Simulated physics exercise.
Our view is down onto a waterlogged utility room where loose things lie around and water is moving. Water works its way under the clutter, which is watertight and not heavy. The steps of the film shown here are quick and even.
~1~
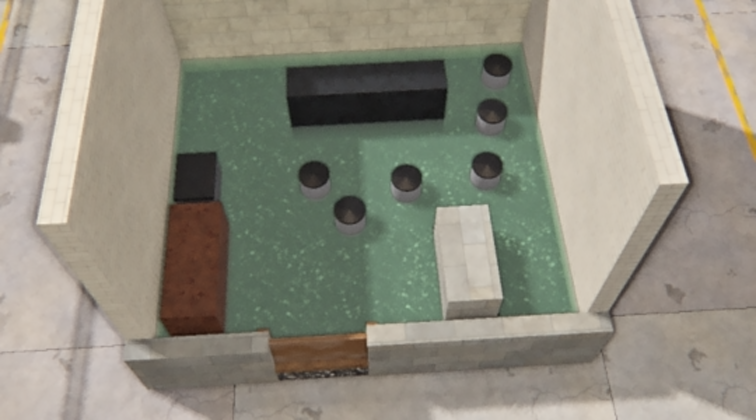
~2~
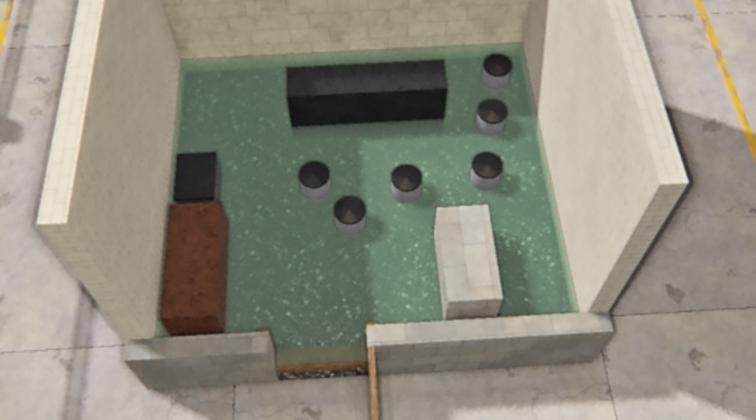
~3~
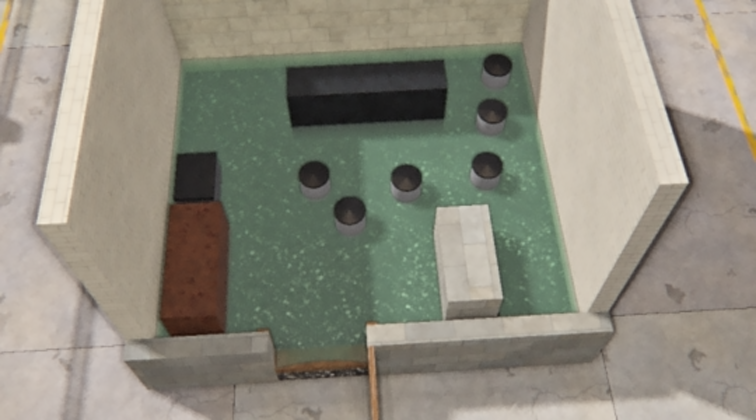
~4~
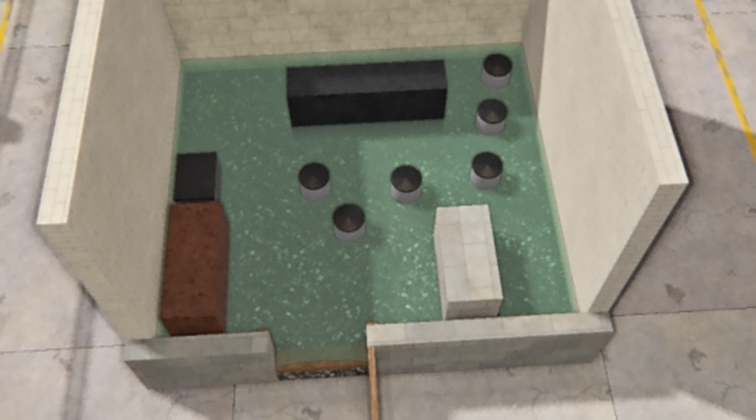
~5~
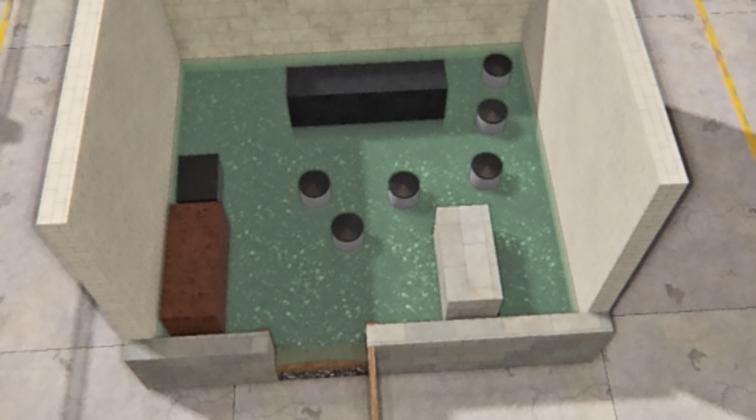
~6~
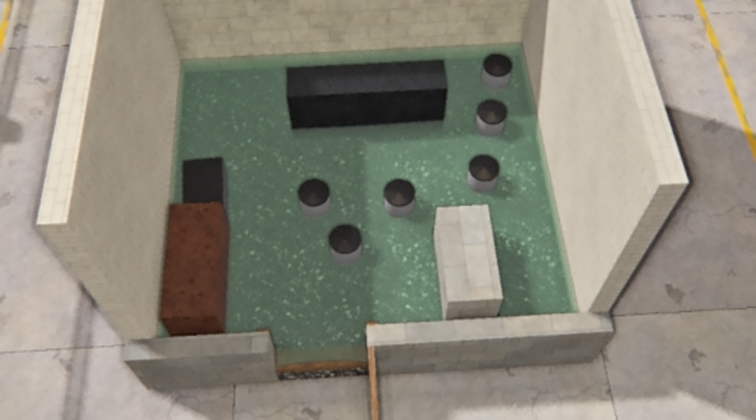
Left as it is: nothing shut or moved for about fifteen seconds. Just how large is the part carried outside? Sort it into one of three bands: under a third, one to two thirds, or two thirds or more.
It falls in the top band, two thirds or more.
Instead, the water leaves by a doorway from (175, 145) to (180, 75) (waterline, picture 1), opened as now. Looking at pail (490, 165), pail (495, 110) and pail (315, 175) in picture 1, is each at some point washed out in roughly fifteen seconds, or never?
First held back, then held back, then flushed away.
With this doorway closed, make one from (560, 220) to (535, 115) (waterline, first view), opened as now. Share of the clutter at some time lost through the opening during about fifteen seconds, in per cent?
About 90 percent, I'd say.
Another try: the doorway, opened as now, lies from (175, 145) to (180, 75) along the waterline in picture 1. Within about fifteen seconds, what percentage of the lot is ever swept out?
Roughly 40 per cent.
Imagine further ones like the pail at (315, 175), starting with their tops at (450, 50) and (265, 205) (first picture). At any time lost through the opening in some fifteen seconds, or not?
One after the other: Never escapes, escapes.
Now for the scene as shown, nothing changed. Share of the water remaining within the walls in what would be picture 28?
Looks like about 60 per cent of the water.
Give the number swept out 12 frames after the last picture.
I count 3 altogether.
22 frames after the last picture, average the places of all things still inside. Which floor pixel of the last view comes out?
Mean position: About (391, 238).
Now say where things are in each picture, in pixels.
In the first frame, a pail at (350, 210), afloat; a pail at (314, 174) floats; 0 of 7 have shifted.
In the second frame, a pail at (350, 210) floats; a pail at (314, 174) floats; 0 of 7 have shifted.
In the third frame, a pail at (350, 210), afloat; a pail at (314, 174) floats; 0 of 7 have shifted.
In the fourth frame, a pail at (349, 217) floats, close to its start; a pail at (314, 176), afloat; 1 of 7 have shifted.
In the fifth frame, a pail at (347, 227) floats, close to its start; a pail at (314, 183), afloat, close to its start; 3 of 7 have shifted.
In the sixth frame, a pail at (345, 239), afloat, a stride from its start; a pail at (314, 192), afloat, close to its start; 4 of 7 have shifted.
A moment on, 0 of 7 are out; 7 afloat.
Next, 3 of 7 are out; 4 afloat.
Later, 3 of 7 are out; 4 afloat.
In the end, 5 of 7 are out; 2 afloat.
